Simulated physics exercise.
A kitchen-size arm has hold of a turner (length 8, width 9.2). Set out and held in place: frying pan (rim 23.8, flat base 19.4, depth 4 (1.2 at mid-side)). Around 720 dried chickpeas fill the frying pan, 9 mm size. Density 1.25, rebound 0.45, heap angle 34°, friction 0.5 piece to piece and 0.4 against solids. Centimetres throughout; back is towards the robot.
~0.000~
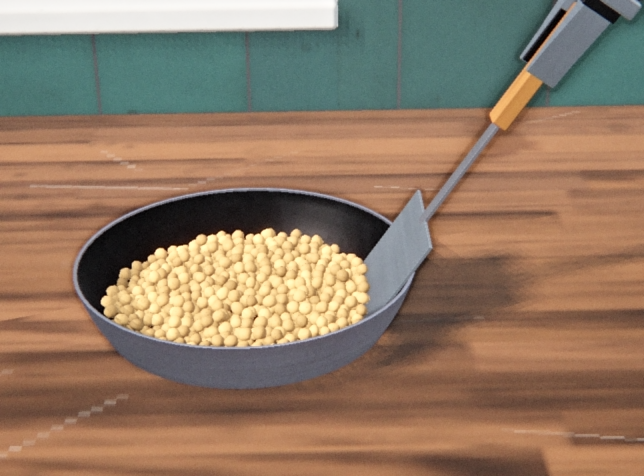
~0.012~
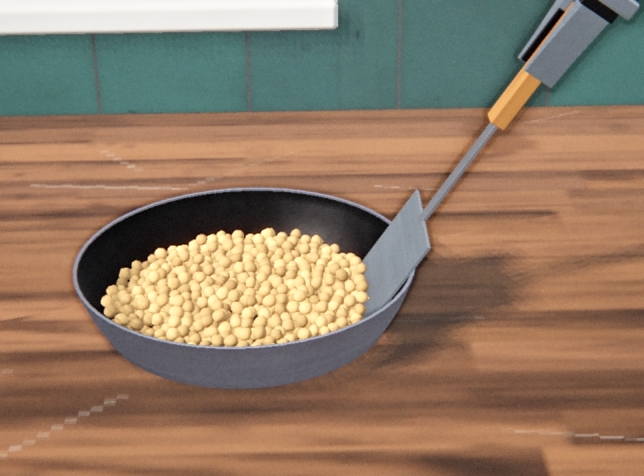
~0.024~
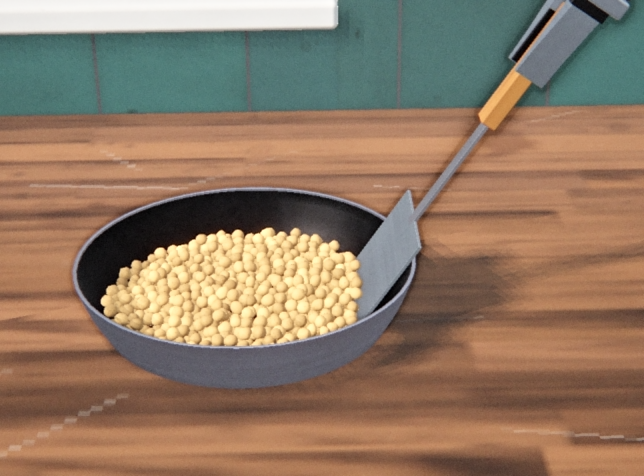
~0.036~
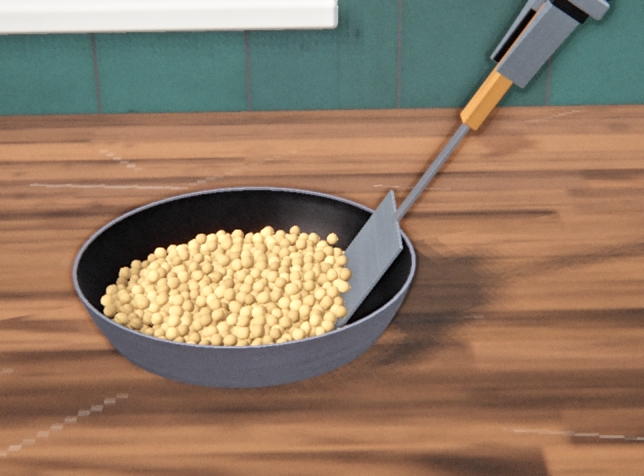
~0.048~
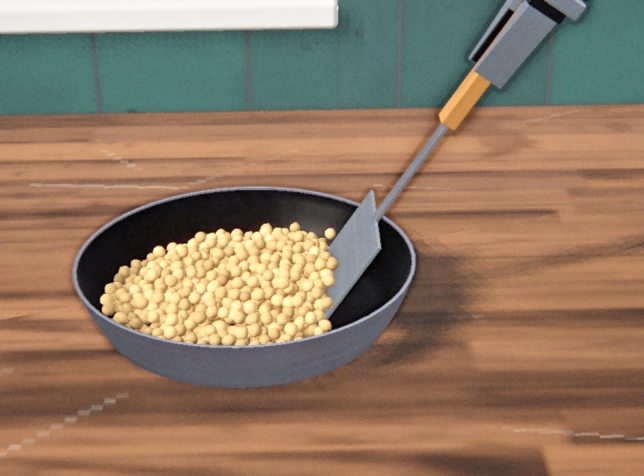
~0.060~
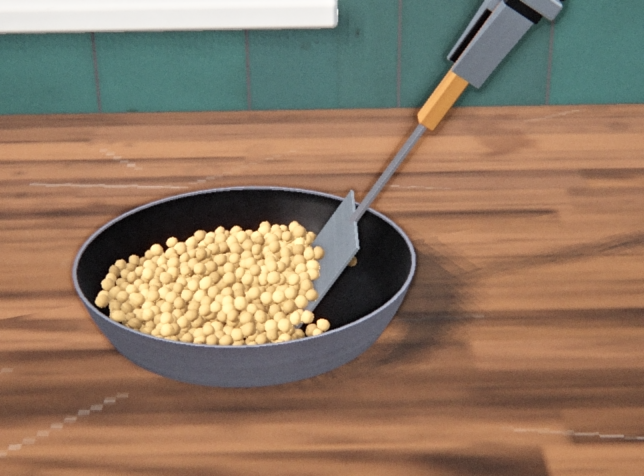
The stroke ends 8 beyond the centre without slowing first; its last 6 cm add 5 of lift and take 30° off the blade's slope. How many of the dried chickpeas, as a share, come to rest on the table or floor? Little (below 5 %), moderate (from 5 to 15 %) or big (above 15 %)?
Share on the table or floor: Big (above 15 %).
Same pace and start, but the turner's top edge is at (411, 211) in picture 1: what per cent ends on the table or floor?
Some 20 per cent.
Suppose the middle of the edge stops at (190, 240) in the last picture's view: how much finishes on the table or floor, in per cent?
Some 10 per cent.
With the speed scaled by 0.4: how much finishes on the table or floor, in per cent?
About 5 per cent.
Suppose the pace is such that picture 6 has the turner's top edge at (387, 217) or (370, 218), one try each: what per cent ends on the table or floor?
About 10 and 15 per cent.
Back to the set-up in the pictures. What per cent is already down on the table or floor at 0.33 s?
Roughly 20 per cent.
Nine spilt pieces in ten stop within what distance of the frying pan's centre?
Some 75 cm.
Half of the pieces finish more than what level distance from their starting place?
About 4 cm.
By 0.09 s, sloping 56°, highest piece 6 above the table; 723 in the frying pan.
By 0.12 s, sloping 47°, highest piece 7 above the table; 723 in the frying pan.
By 0.33 s, sloping 26°, highest piece 6 above the table; 573 in the frying pan, 141 on the table or floor, 9 on the blade or in flight.
By 1.38 s, sloping 26°, highest piece 4 above the table; 573 in the frying pan, 150 on the table or floor.
Final count, 573 in the frying pan, 150 on the table or floor. That is 21 % on the table or floor.
